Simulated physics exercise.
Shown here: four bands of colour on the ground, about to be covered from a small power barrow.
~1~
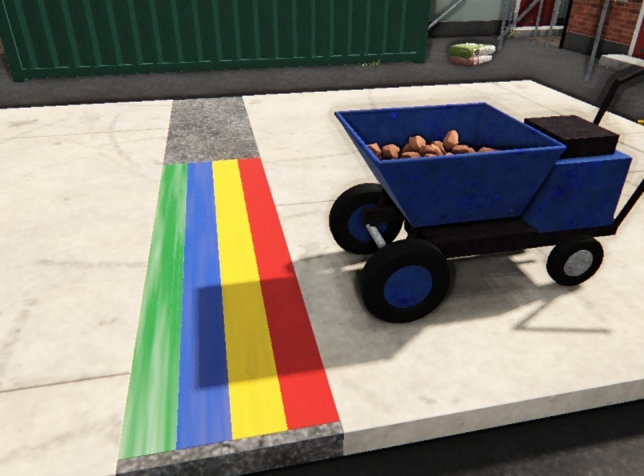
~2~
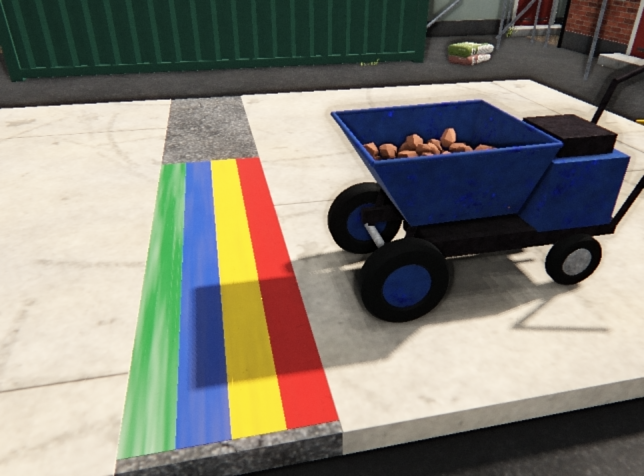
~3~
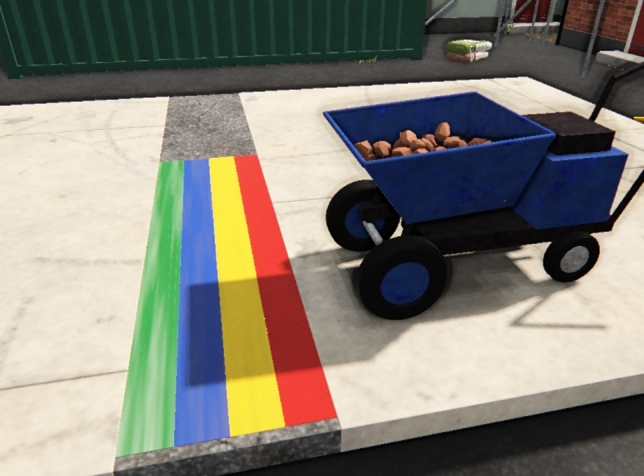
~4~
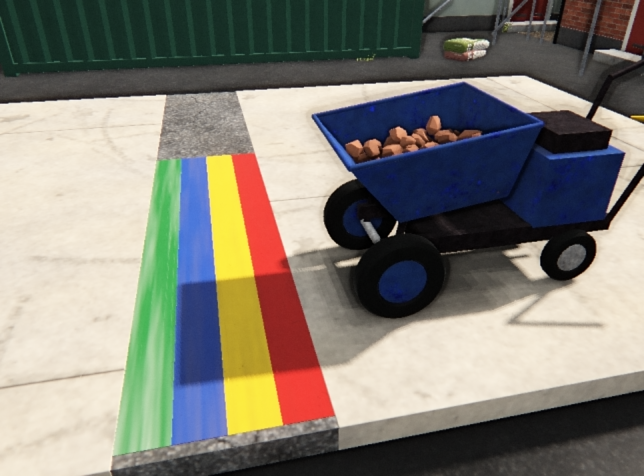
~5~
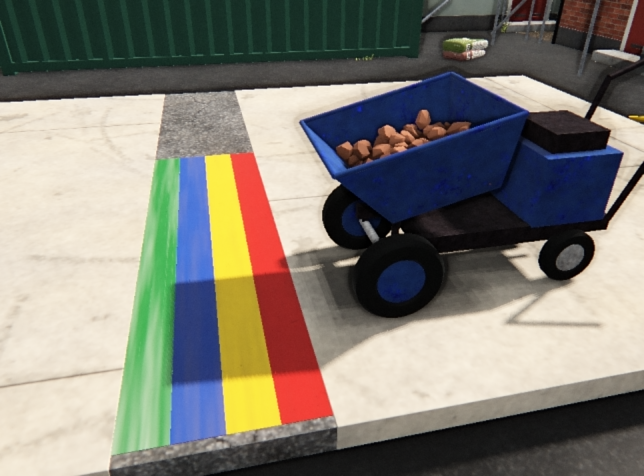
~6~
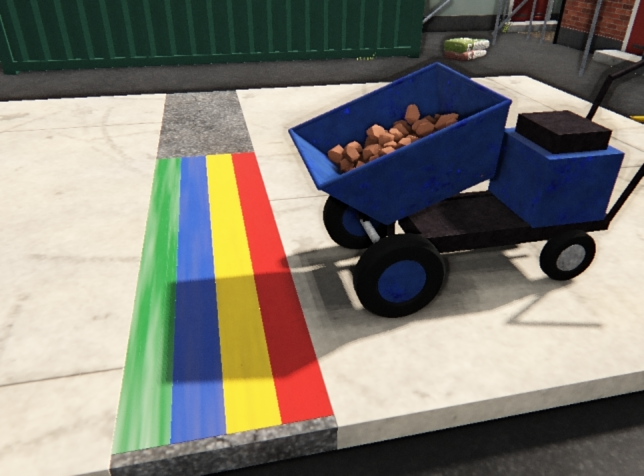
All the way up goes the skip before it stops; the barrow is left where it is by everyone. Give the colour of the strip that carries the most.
It is yellow.
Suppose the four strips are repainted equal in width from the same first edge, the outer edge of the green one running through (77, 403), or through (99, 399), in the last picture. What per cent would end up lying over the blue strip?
20 % and 20 %.
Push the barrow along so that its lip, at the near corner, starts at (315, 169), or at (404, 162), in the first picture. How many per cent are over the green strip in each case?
First try: Some 30 %; second try: 0 %.
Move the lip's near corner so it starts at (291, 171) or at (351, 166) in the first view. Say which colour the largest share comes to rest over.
First attempt: The green one. Second attempt: The blue strip.
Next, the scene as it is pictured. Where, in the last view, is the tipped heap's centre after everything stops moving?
Centre at rest, last view: Approx. (219, 299).
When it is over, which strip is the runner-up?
It's that blue strip.
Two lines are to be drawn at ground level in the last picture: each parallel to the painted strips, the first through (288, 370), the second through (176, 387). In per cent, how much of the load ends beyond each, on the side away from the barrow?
Around 90 per cent for the first, around 10 per cent for the second.
Soon after the last picture, skip tipped steeply; all in the skip.
A little later, skip tipped right over; nearly all in the skip; a small part over the yellow strip; a stray few over the blue strip.
Later still, skip tipped right over; about a quarter in the skip; a stray few over the red strip; about a third over the yellow strip; about a quarter over the blue strip; a small part over the green strip; a small part off the paint.
By the end, skip tipped right over; a small part in the skip; a stray few over the red strip; about half over the yellow strip; about a quarter over the blue strip; a small part over the green strip; a small part off the paint.
